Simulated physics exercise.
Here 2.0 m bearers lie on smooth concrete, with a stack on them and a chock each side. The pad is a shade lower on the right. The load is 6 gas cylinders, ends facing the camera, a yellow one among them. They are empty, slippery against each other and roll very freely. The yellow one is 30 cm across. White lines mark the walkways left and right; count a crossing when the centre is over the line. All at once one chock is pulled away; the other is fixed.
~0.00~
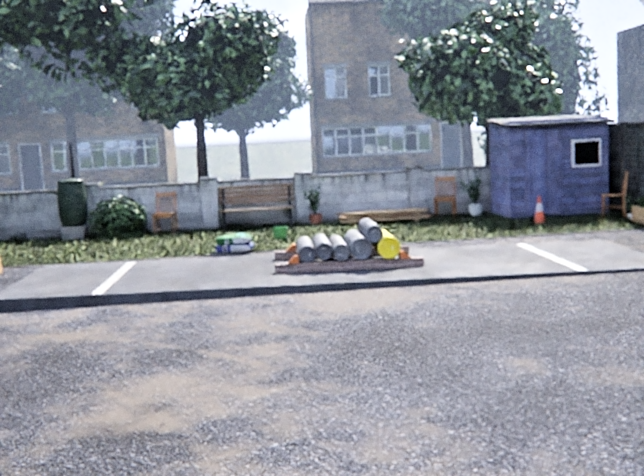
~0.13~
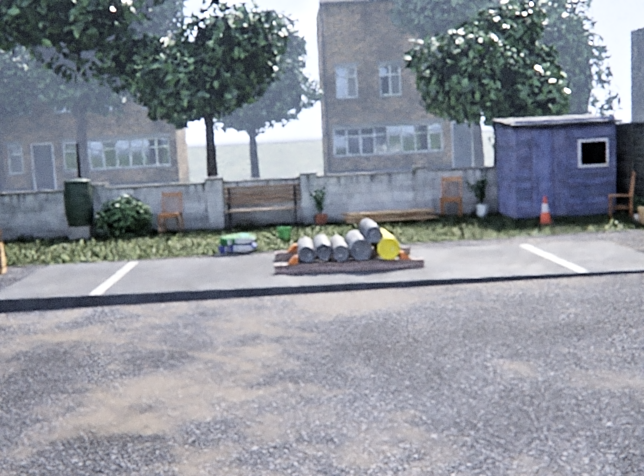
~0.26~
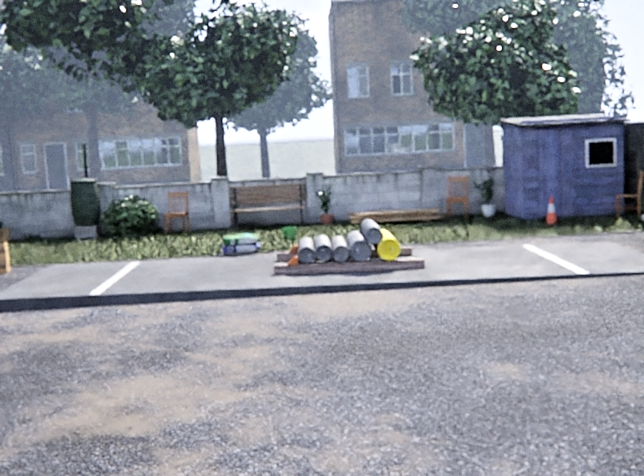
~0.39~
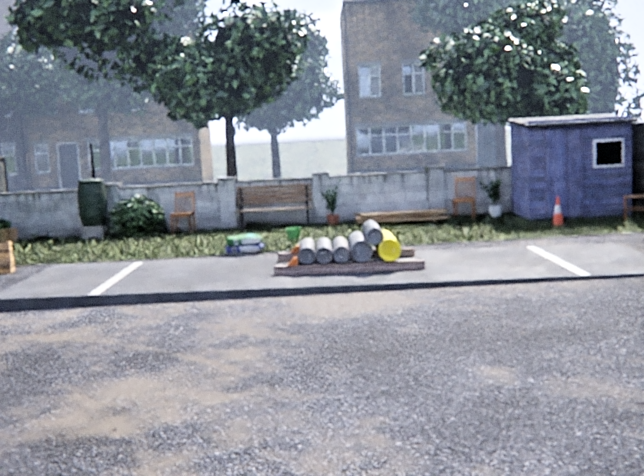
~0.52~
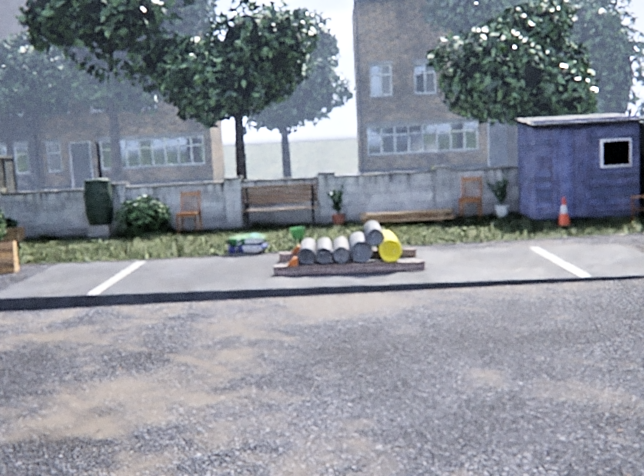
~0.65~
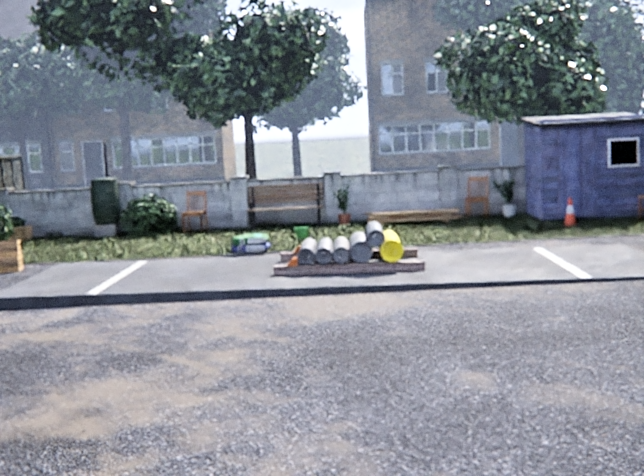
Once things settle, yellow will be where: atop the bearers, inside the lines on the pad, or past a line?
The yellow one comes to rest past a line.
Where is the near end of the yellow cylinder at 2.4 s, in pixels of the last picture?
Near (449, 259).
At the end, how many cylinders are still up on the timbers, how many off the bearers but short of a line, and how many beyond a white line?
In that order: 4, 0, 2.
By 2.4 s, yellow is off the bearers, 150 cm short of the right line, rolling right; 0 of 6 have crossed.
By 4.8 s, yellow is past the right line; 1 of 6 has crossed.
Finally (10.9 s), yellow is past the right line; 2 of 6 have crossed.
